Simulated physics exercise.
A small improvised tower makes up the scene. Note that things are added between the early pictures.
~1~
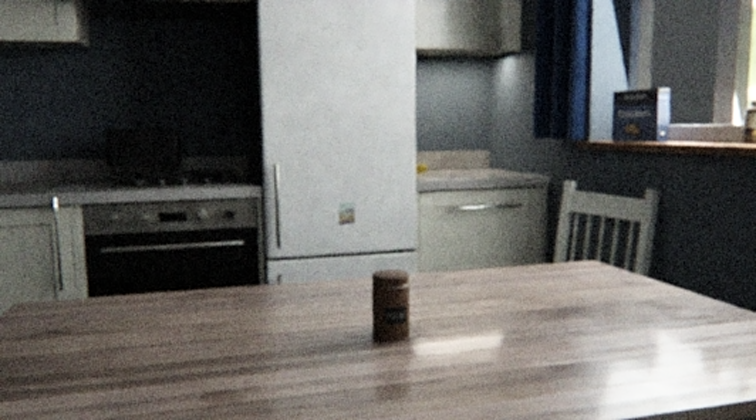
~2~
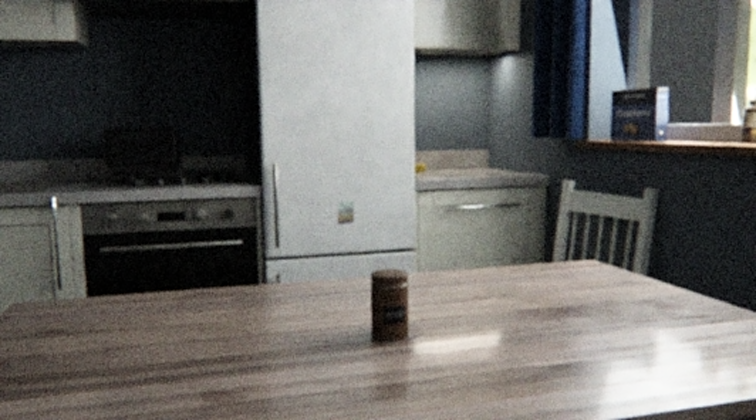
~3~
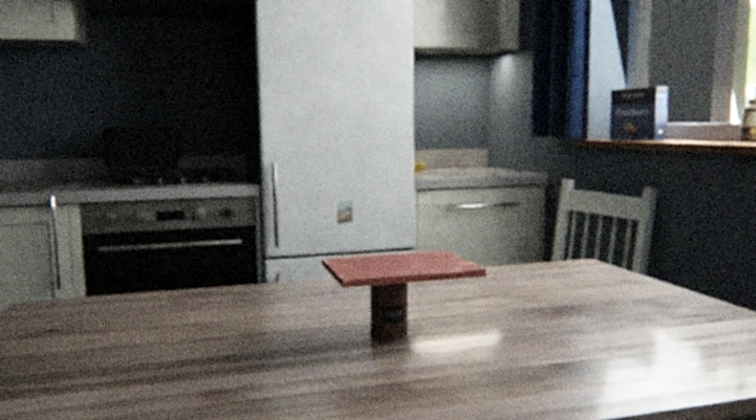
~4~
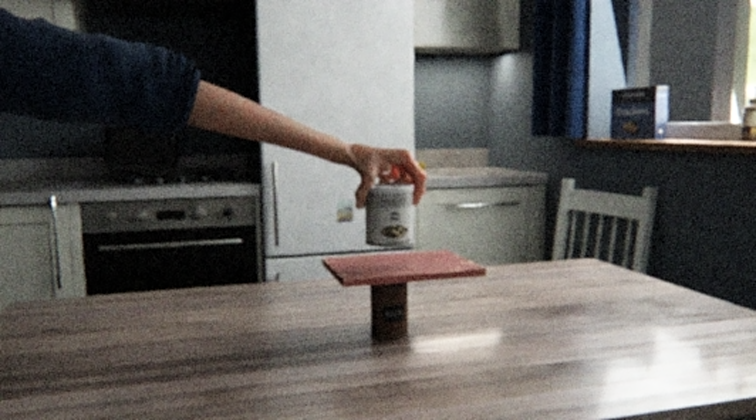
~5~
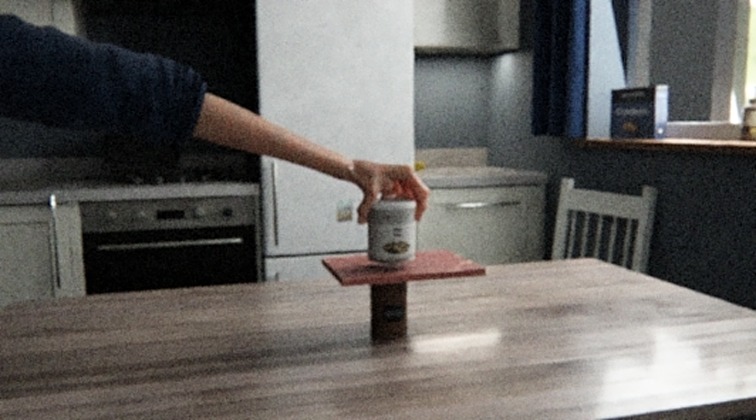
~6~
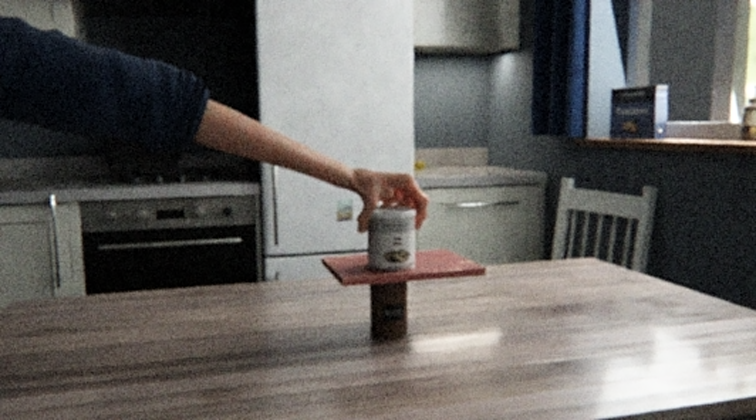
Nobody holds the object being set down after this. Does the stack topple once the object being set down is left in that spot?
No - it will stand firm.
Then, 0.30 s after the last picture, nothing has stirred.
Then, 1.00 s after the last picture, white tin resting near (391, 239).
At rest, all 3 in place. Seen from the same camera at the end, white tin near (391, 239). The stack stays up.
